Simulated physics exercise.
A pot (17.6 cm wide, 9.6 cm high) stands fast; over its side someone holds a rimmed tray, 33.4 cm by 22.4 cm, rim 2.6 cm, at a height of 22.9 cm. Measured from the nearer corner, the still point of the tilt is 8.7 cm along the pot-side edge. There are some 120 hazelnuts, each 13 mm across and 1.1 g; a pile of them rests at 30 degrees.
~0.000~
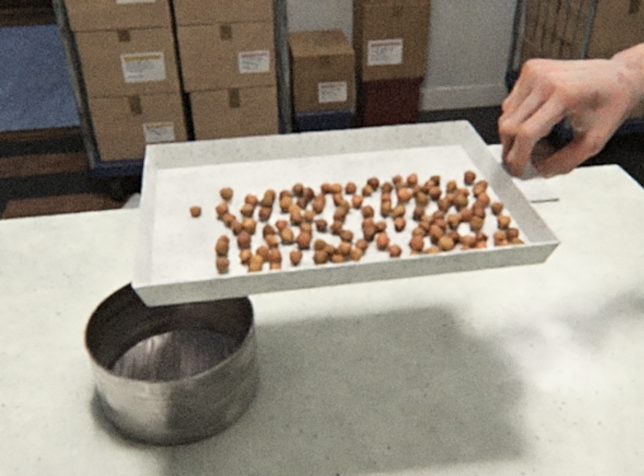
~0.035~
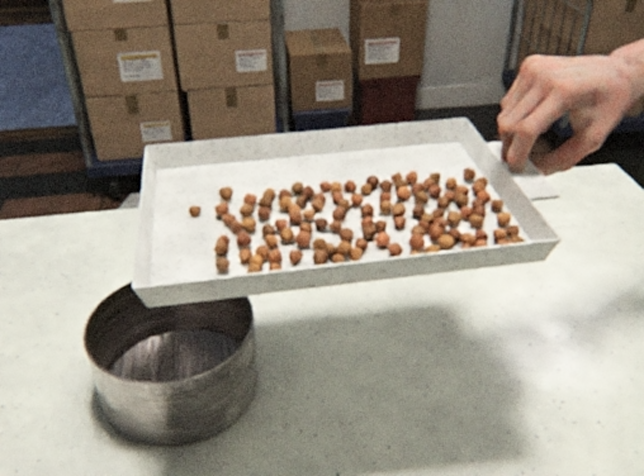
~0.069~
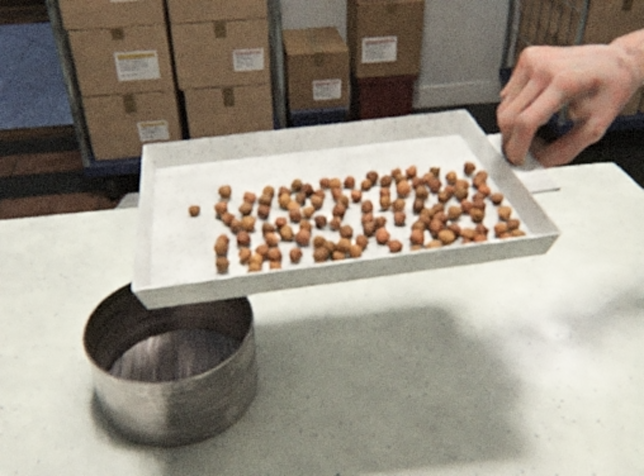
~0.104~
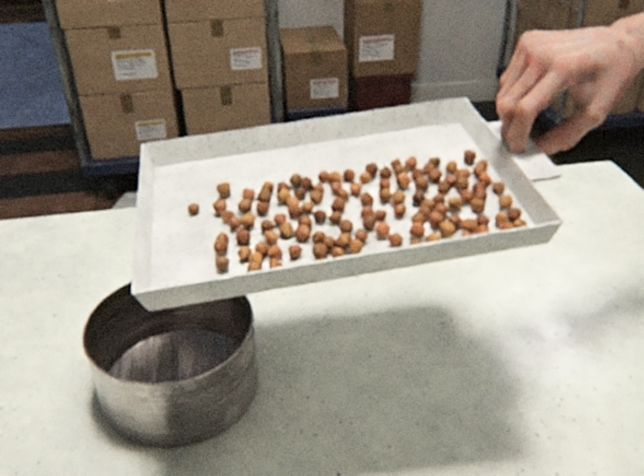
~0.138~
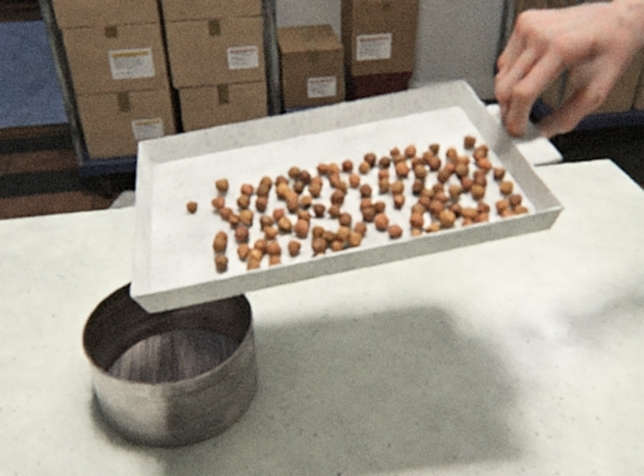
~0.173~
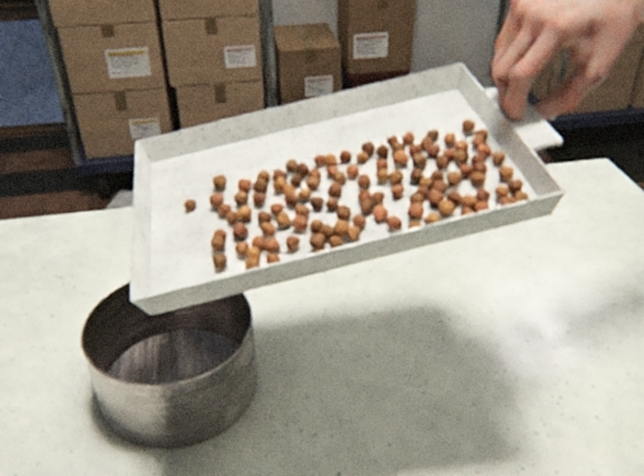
In a storeroom, a hand raising the right side of a white rimmed tray of hazelnuts beside a round metal pot.
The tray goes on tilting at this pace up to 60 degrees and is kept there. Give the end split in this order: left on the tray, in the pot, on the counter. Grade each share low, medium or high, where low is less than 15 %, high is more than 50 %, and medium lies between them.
Shares - tray: High, pot: Low, counter: Medium.
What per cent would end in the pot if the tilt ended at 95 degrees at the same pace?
Estimated share: About 0 %.
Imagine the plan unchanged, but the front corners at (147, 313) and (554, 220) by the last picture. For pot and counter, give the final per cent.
Pot 0; counter 30.
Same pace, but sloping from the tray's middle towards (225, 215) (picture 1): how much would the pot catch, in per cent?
About 10 per cent.
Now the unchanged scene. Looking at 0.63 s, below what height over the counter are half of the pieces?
I'd say near 26 cm.
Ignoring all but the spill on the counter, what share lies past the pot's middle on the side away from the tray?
Near 90 in a hundred.
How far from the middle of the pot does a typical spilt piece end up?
About 24 cm.
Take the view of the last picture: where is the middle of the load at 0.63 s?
Look near (187, 241) in the last picture.
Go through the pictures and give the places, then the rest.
The first frame shows tray tilt 0 degrees, front corners at (143, 280) and (549, 238); middle of the pieces at (367, 225); pot at (171, 321).
The second frame shows tray tilt 0 degrees, front corners at (143, 281) and (550, 235); middle of the pieces at (367, 224).
The third frame shows tray tilt 2 degrees, front corners at (142, 283) and (551, 229); middle of the pieces at (367, 220).
The fourth frame shows tray tilt 4 degrees, front corners at (142, 285) and (552, 218), lowest corner left front; middle of the pieces at (367, 214).
The fifth frame shows tray tilt 7 degrees, front corners at (141, 288) and (553, 204), lowest corner left front; middle of the pieces at (366, 205).
The sixth frame shows tray tilt 10 degrees, front corners at (140, 292) and (553, 189), lowest corner left front; middle of the pieces at (364, 197); pot at (168, 322). The tray's pace is about 90 degrees a second.
Then, at 0.45 s, tilt 35 degrees; the tray holds 100 %, the pot 0 %.
After 0.63 s, tilt 51 degrees; the tray holds 100 %, the pot 0 %.
Then, at 0.93 s, tilt 60 degrees; the tray holds 65 %, the pot 0 %.
In the end, at 2.1 s, tray 60 %, pot 0 %, counter 40 %.
